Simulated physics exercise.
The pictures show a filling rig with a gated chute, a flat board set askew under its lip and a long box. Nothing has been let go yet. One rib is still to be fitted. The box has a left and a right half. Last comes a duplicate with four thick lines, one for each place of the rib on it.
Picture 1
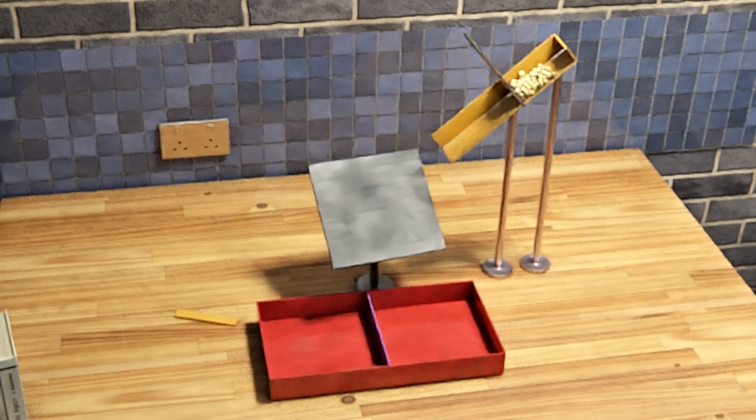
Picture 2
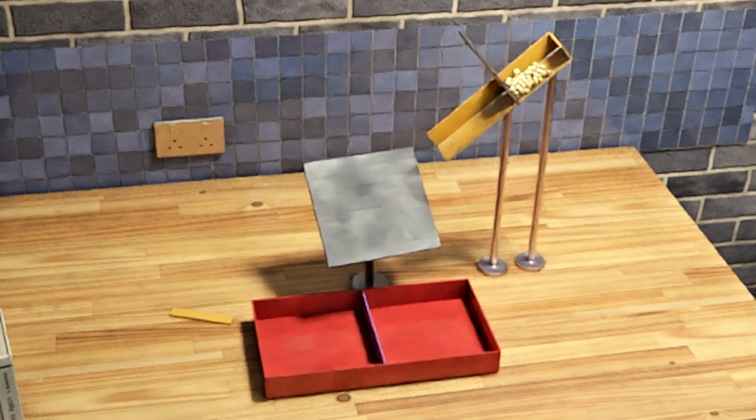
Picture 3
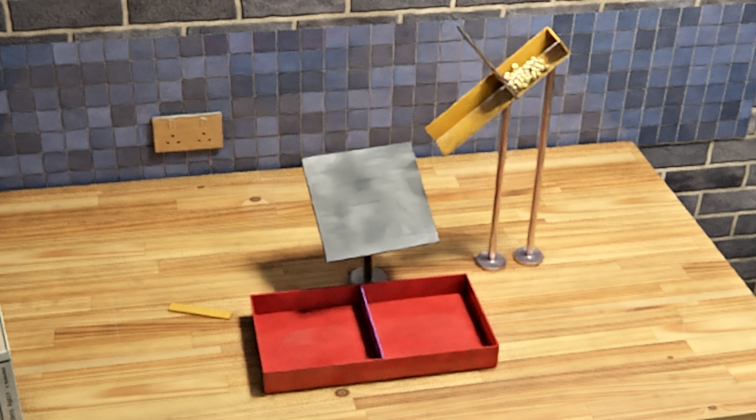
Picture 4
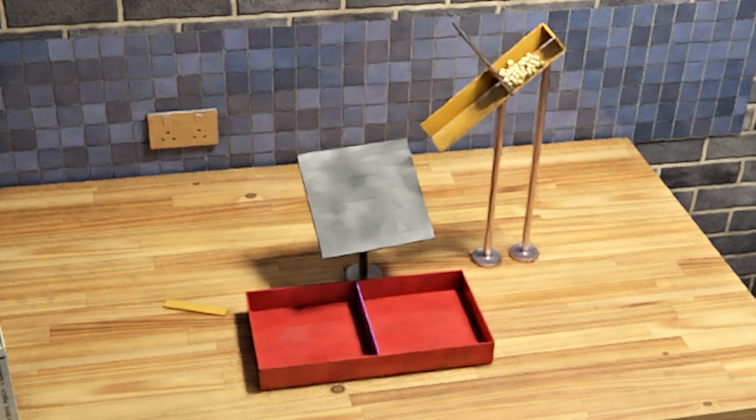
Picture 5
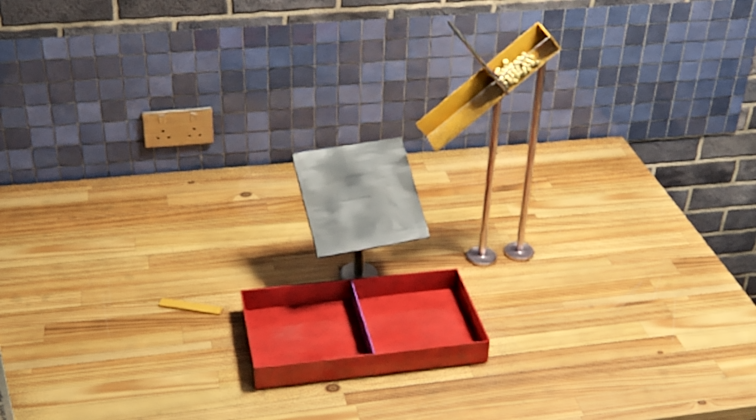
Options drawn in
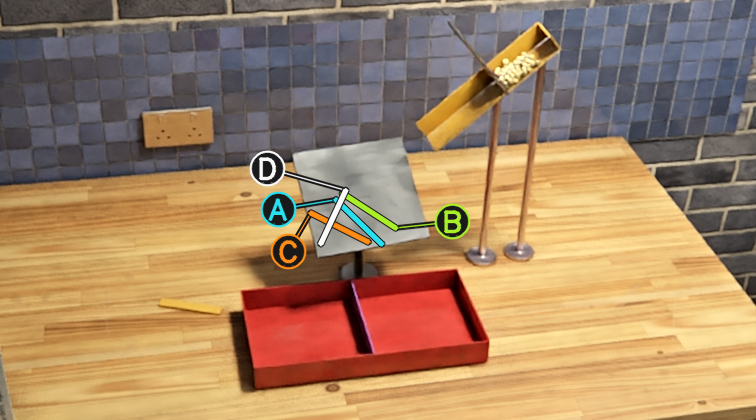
The clip shows a raised, sloping yellow chute holding pale beans behind a gate, a tilted grey board and a red two-part box on a wooden worktop; the objects stay still while the view shifts slightly.
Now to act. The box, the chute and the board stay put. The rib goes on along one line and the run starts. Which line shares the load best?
It is D.
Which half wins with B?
The right half.
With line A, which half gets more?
Right.
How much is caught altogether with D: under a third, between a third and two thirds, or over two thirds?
Over two thirds.
On the marked copy, line A from (335, 199) to (381, 243); line B from (342, 193) to (395, 227); line C from (310, 213) to (368, 241); line D from (345, 190) to (320, 243).
If A is chosen, of what is caught, a small part in the left half, nearly all in the right.
If B is chosen, of what is caught, a small part in the left half, most in the right.
If C is chosen, of what is caught, a small part in the left half, nearly all in the right.
If D is chosen, of what is caught, about half in the left half, about half in the right.
